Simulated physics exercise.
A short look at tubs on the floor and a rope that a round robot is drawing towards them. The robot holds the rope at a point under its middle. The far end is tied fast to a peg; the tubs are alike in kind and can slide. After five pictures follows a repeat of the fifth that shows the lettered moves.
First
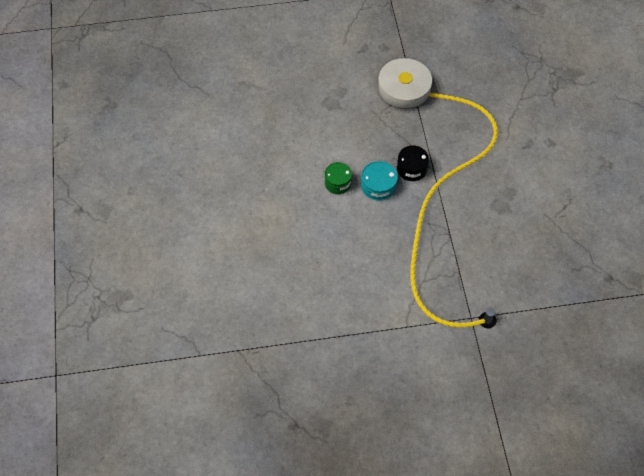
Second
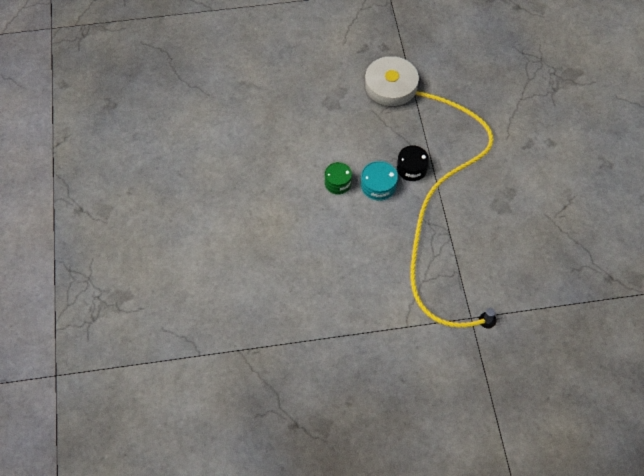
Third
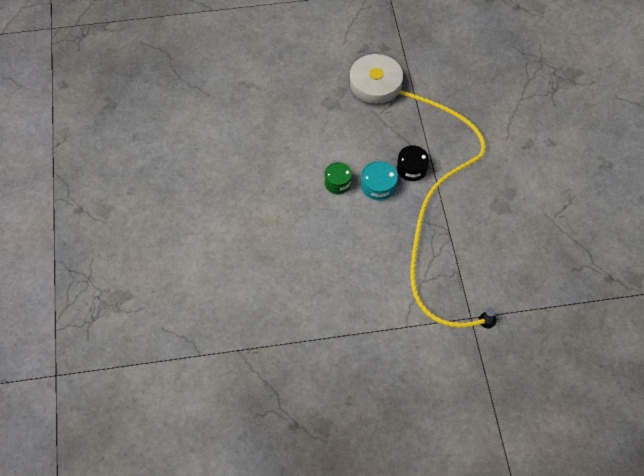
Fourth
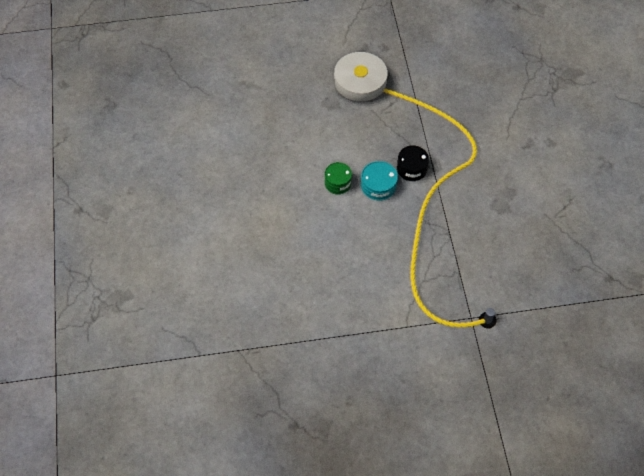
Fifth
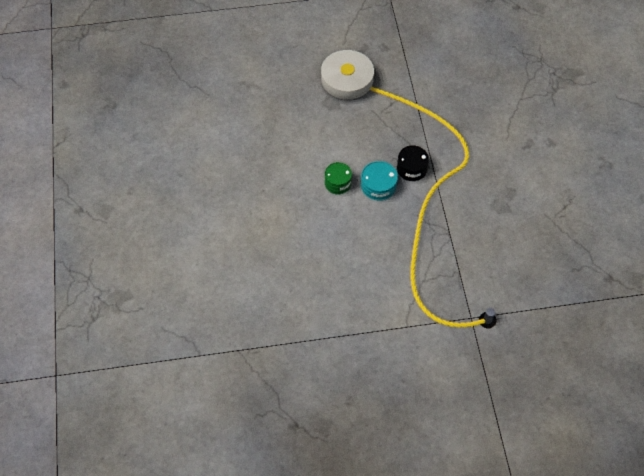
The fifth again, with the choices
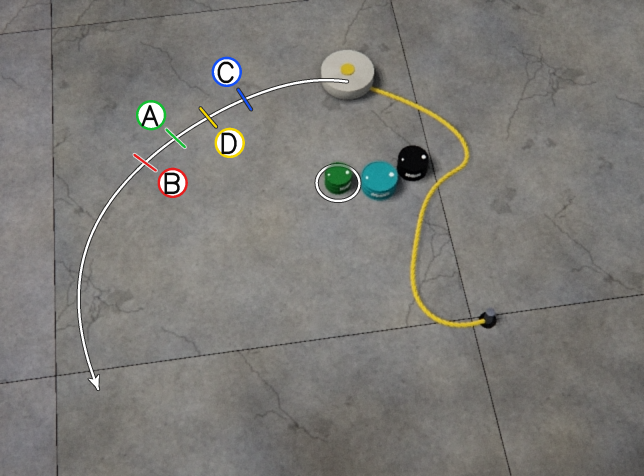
A round, pale grey robot with a yellow centre sits near the top of a cracked grey tiled floor, seen from above at a slant by a still camera. Below it, green, turquoise and black tubs stand close together from left to right, with a curving yellow rope running past their right side to a small dark peg. The robot glides steadily a short way left, drawing the rope's upper bend leftward and nearer the black tub, while the tubs stay still.
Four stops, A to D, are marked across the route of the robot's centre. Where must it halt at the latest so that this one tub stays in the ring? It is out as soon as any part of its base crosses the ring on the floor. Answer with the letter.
As far as tick B.
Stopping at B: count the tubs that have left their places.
Two.
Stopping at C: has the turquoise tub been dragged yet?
No.
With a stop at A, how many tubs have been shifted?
By then, two.
On the marked copy, A at (176, 138); B at (145, 163); C at (245, 99); D at (208, 118); the ring at (338, 183); the route from (347, 82) via (139, 169) to (98, 389).
With B. Early on, robot (270, 84); green tub (338, 178).
Further on, robot (198, 117); black tub (410, 165); green tub (338, 178).
At the end, robot (143, 157); black tub (391, 208); turquoise tub (367, 188); green tub (337, 178); the green tub is still in its ring.
As for the rest, A is safe but short; C is safe but short; D is safe but short.
